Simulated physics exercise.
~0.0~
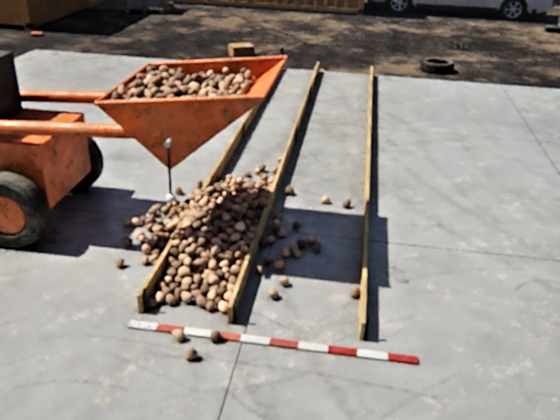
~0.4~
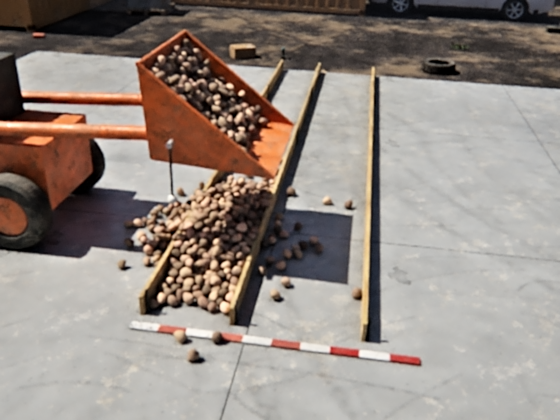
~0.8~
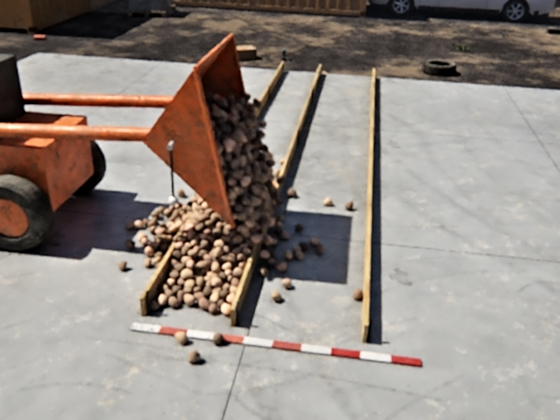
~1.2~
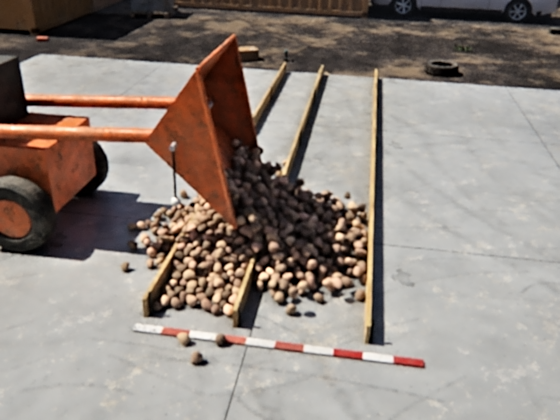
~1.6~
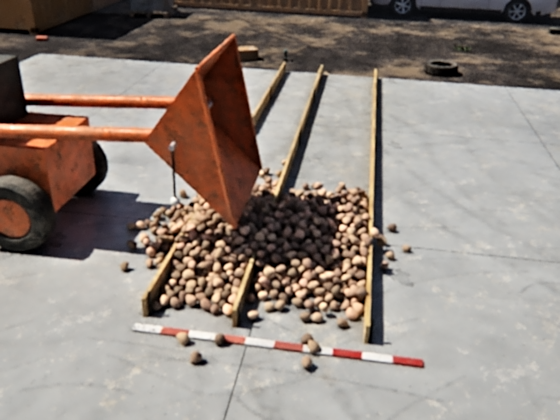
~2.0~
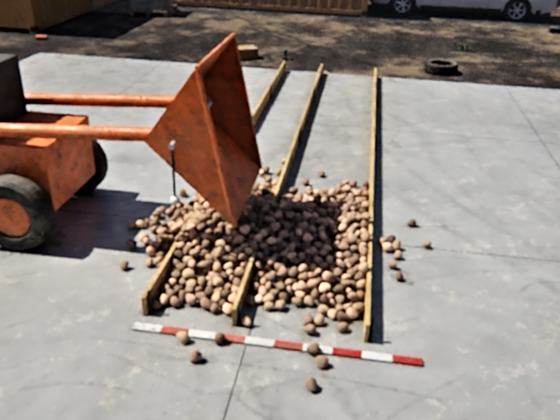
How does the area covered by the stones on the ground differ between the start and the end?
At the start the stones on the ground are heaped mostly between the left and middle boards, with a few scattered to the right. At the end they also cover the ground up to the right-hand board, with a few lying beyond it and some closer to the viewer.
